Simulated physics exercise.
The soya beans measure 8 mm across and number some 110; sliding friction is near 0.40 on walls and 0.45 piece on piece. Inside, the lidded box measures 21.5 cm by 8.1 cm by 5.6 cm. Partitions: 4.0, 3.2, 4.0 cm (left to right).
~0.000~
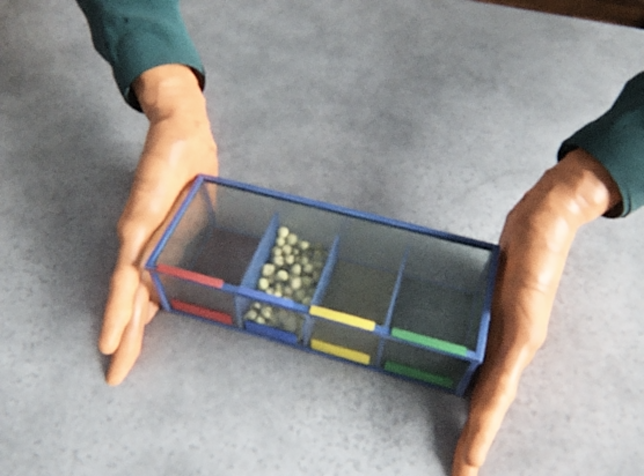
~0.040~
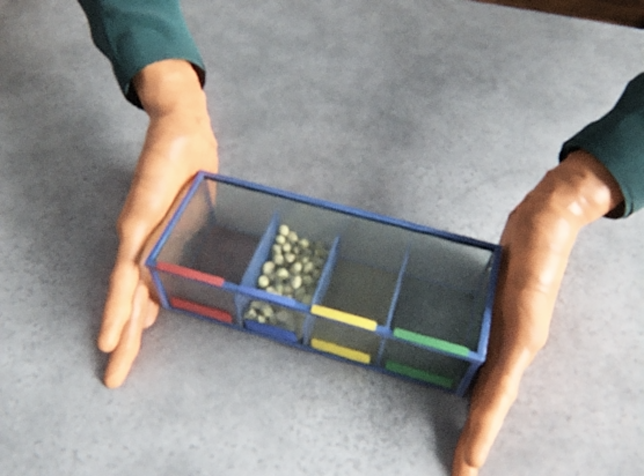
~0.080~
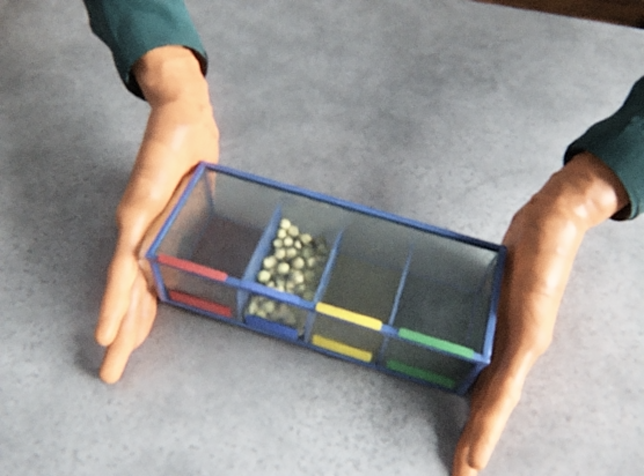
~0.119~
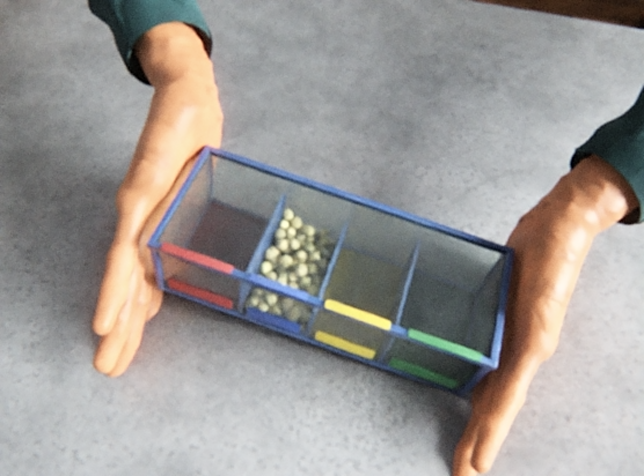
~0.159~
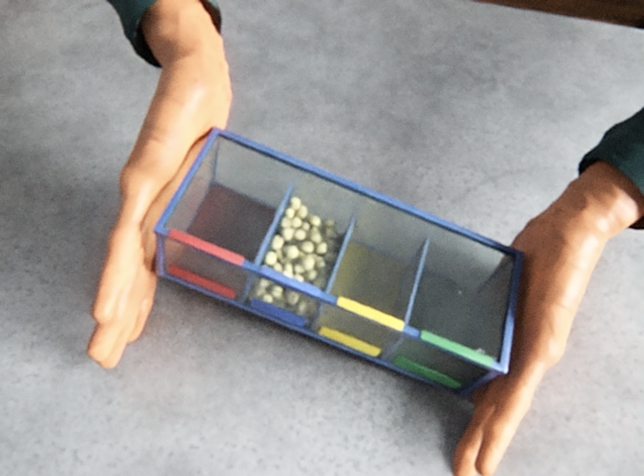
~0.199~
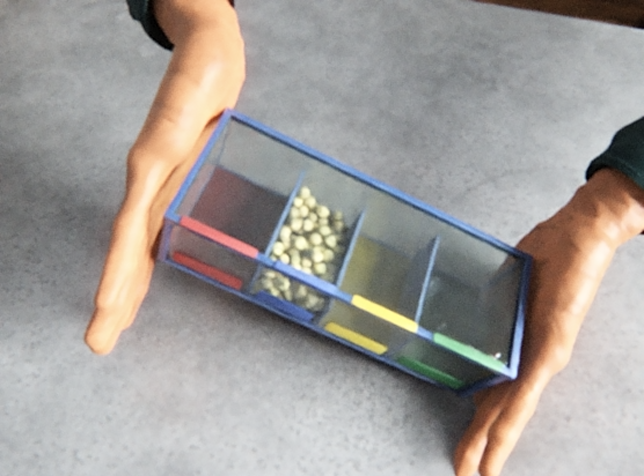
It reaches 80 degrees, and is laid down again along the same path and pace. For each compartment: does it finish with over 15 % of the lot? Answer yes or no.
Red no, blue yes, green yes, yellow yes.
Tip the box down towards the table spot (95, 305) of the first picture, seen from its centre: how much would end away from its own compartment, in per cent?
About 10 per cent.
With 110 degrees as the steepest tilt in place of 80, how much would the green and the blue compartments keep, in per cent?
Then: Green 80; blue 0.
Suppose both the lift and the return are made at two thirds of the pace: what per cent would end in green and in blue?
Green 10, blue 75.
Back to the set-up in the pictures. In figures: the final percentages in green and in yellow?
Green 20; yellow 25.
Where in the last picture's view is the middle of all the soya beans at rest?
Around (311, 308).
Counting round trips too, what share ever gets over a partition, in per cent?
About 45 per cent.
After 0.72 s, tilt 79 degrees; blue 85 %, yellow 15 %.
Then, at 1.07 s, tilt 32 degrees; blue 55 %, green 20 %, yellow 25 %.
Then, at 1.50 s, tilt 0 degrees; blue 55 %, green 20 %, yellow 25 %.
At rest (2.0 s), red 0 %, blue 55 %, green 20 %, yellow 25 %.
